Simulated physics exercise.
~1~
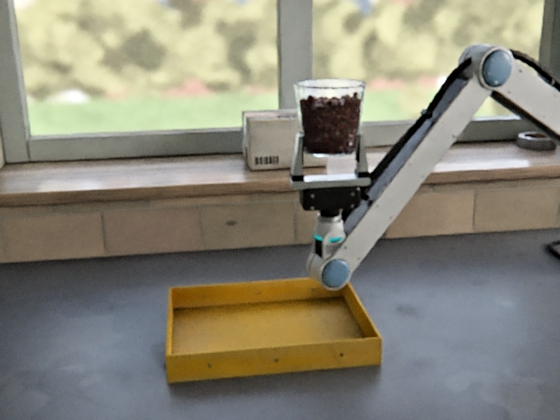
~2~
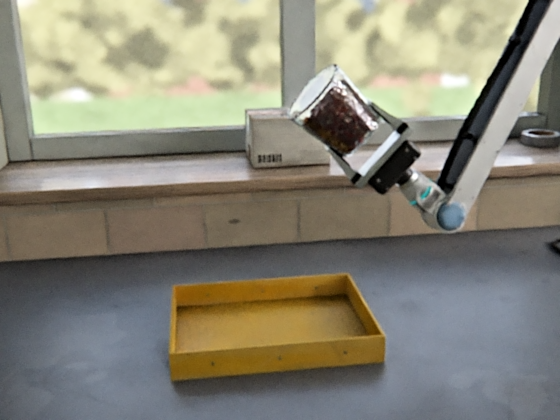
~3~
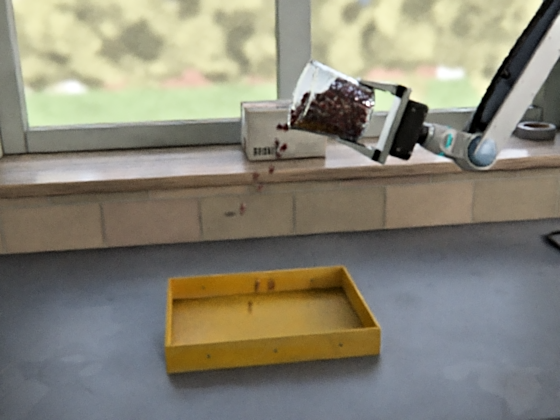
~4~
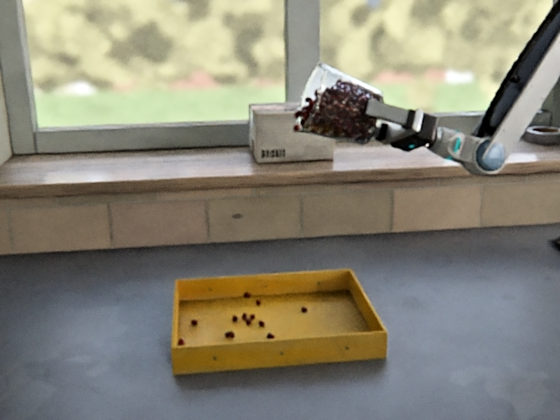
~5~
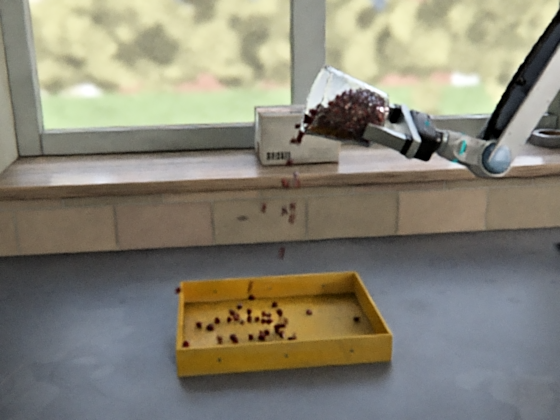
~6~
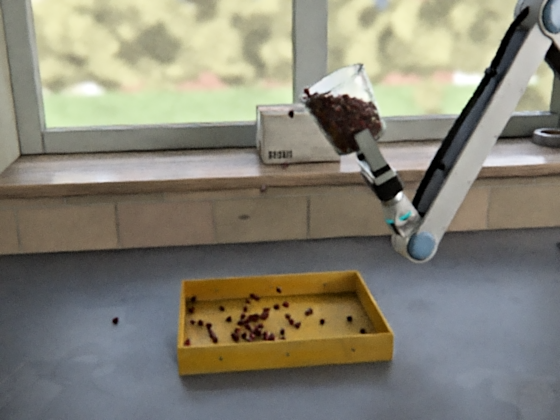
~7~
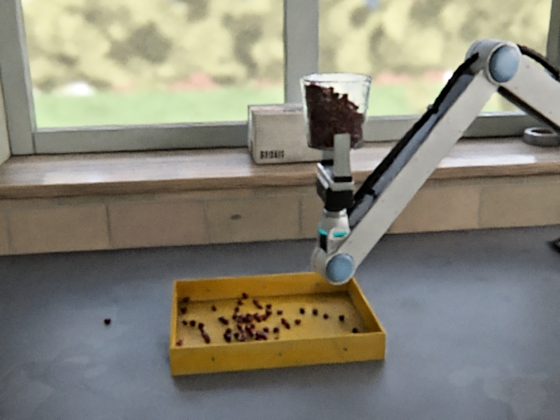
Robot arm tipping a clear tumbler of dark beans, scattering some into a yellow tray, then righting it still mostly full.
